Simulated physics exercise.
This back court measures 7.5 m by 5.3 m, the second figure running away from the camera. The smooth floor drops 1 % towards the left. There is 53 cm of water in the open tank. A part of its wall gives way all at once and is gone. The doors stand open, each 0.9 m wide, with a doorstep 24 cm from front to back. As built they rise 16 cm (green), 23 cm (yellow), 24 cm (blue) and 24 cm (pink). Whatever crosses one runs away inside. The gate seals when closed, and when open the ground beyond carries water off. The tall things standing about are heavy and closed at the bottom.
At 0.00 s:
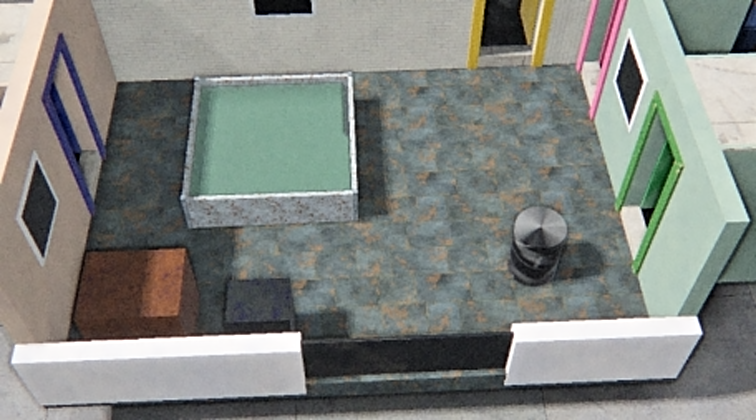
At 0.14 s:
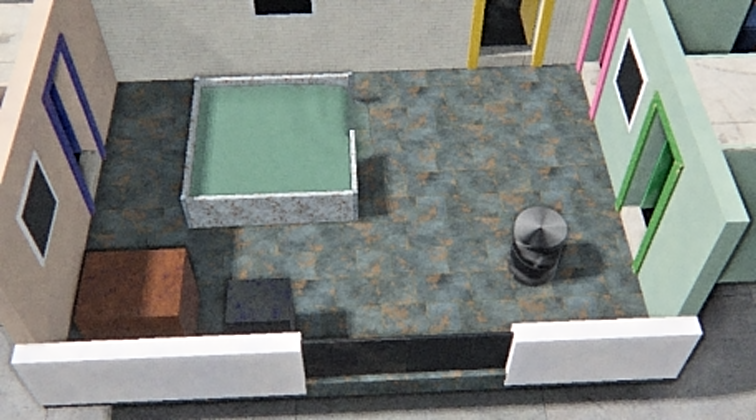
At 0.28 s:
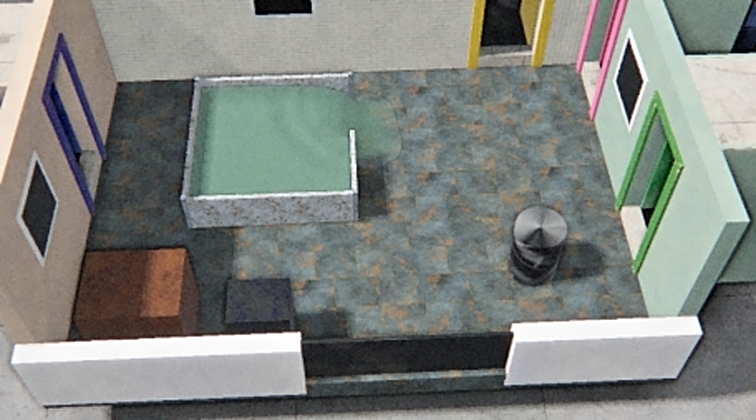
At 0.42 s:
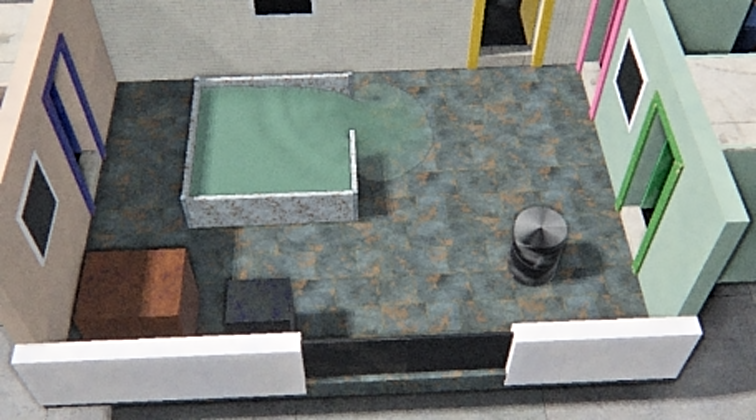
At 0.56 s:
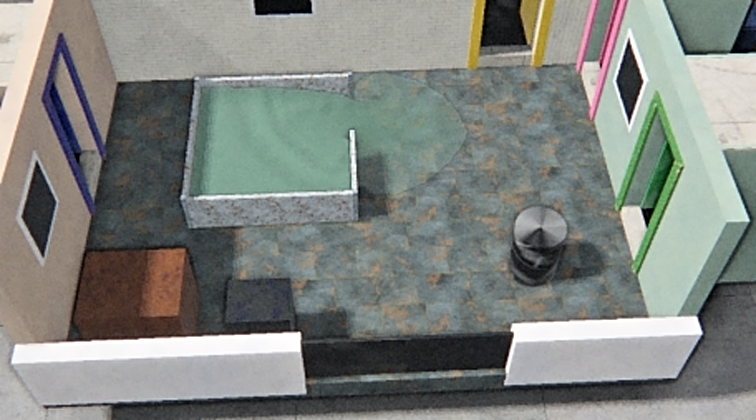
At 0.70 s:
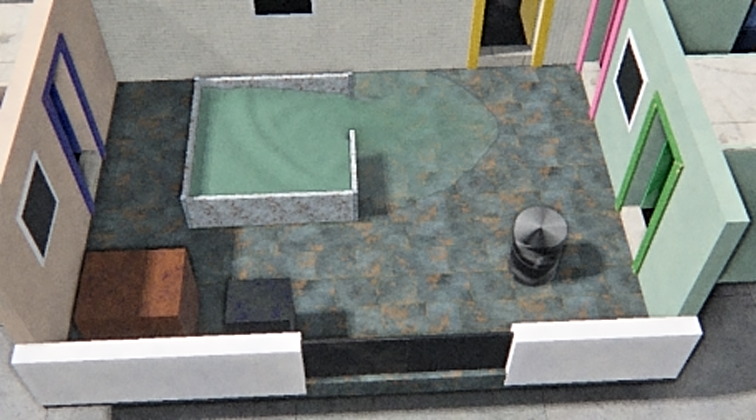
In a walled courtyard with coloured doorways, part of the right side of an open tank of green water vanished, and the water poured through the gap and fanned out rightward across the floor.
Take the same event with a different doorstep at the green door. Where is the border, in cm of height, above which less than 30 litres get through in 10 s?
Close to 6 cm is just enough.
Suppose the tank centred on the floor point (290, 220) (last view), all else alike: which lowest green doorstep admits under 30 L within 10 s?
Some 12.5 cm.
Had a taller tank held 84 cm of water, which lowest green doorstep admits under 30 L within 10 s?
Some 12.0 cm.
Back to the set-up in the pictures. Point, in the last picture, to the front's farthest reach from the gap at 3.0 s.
At about (643, 325).
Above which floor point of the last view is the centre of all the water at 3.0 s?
At about (377, 147).
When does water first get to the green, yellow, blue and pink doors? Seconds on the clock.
Arrival: Green 2.2 s, yellow 1.2 s, blue 9.0 s, pink 1.3 s.
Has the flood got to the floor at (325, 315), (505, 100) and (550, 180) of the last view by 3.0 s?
In that order: Dry, flooded, under water.
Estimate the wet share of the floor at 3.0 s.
Near 40 per cent is wet.
After 1.4 s water covers 25 % of the floor, deepest (27 cm) near (366, 123); it has not reached the green door.
After 3.0 s water covers 40 % of the floor, deepest (30 cm) near (577, 82); 11 cm at the green door, 0 litres in over its 16 cm doorstep.
After 10.0 s water covers 90 % of the floor, deepest (16 cm) near (307, 328); 9 cm at the green door, 0 litres in over its 16 cm doorstep.
At the green door as built, the water arrived by 2.3 s and peaked near 12 cm at 3.6 s.
Run again over the same 10 s with other heights there, 47 litres in over 5 cm, 12 litres over 8 cm. The limit of 30 litres is kept from about 6 cm up.
